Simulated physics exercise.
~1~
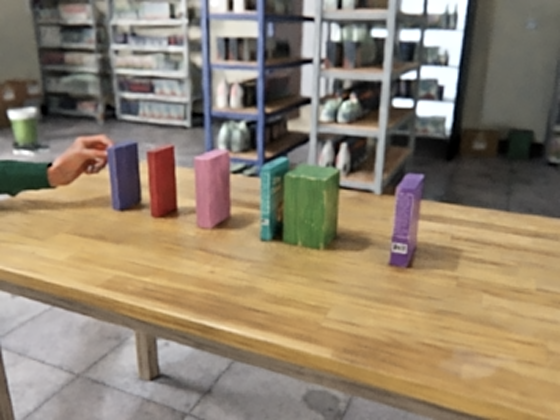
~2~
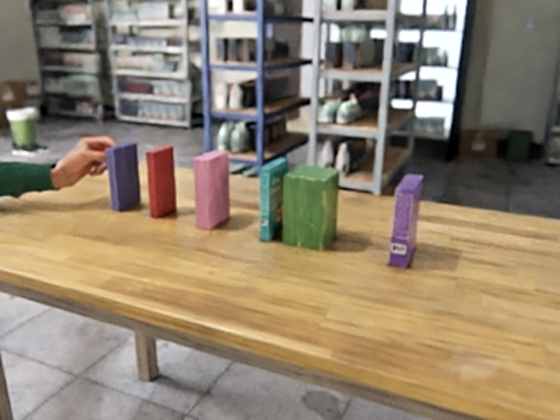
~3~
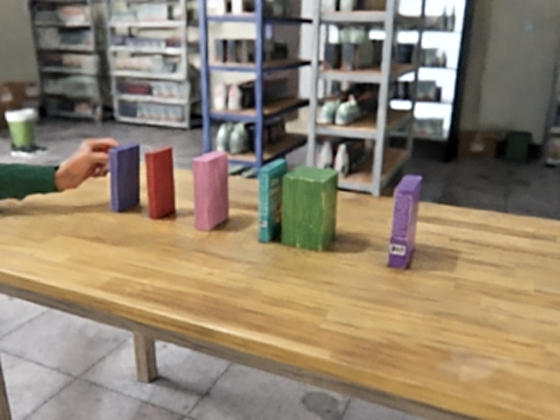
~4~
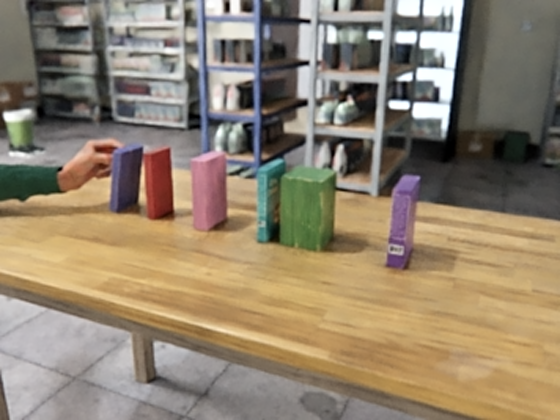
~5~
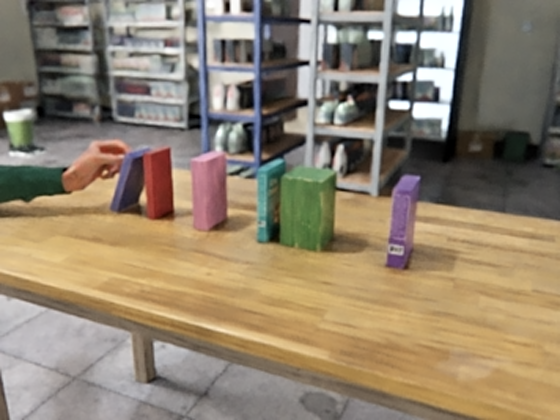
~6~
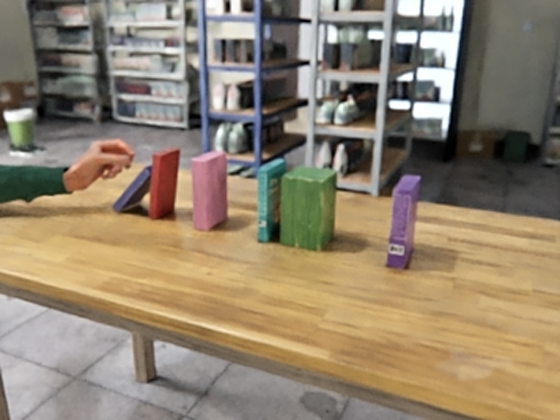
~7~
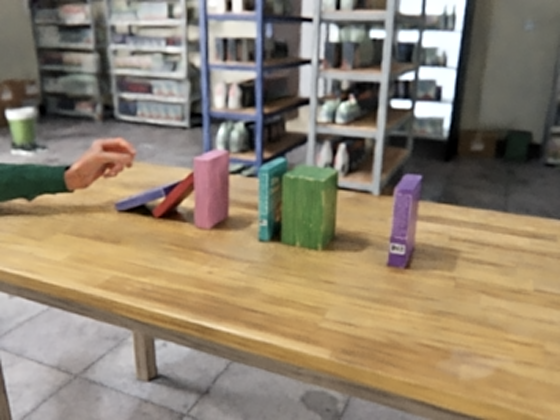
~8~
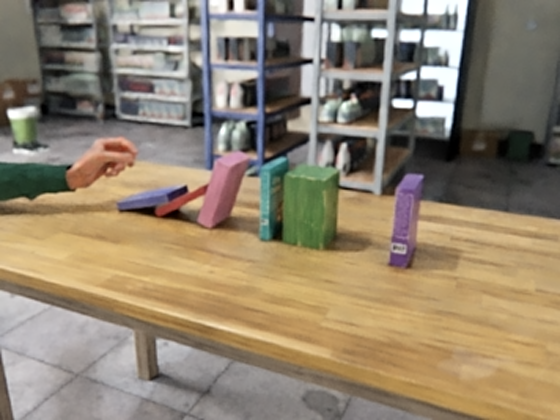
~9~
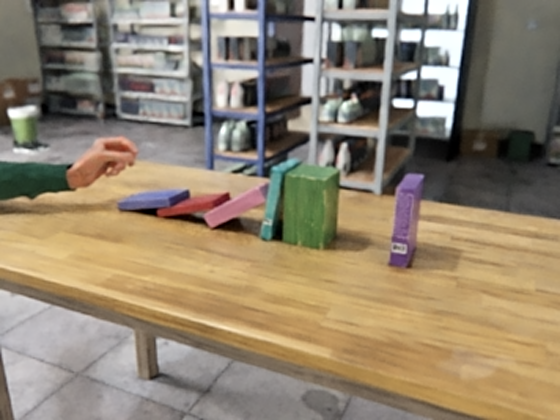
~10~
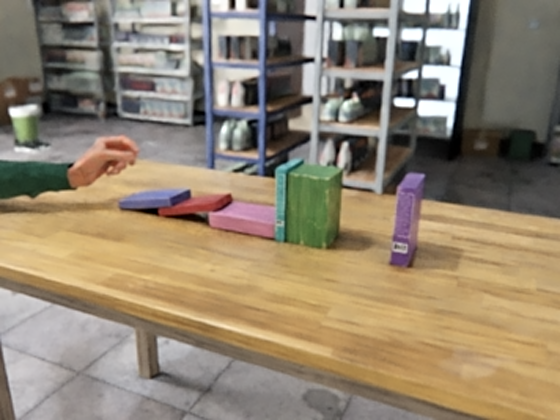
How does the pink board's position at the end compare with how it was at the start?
At the start the pink board stood upright, but by the end it was lying on its side on the table.
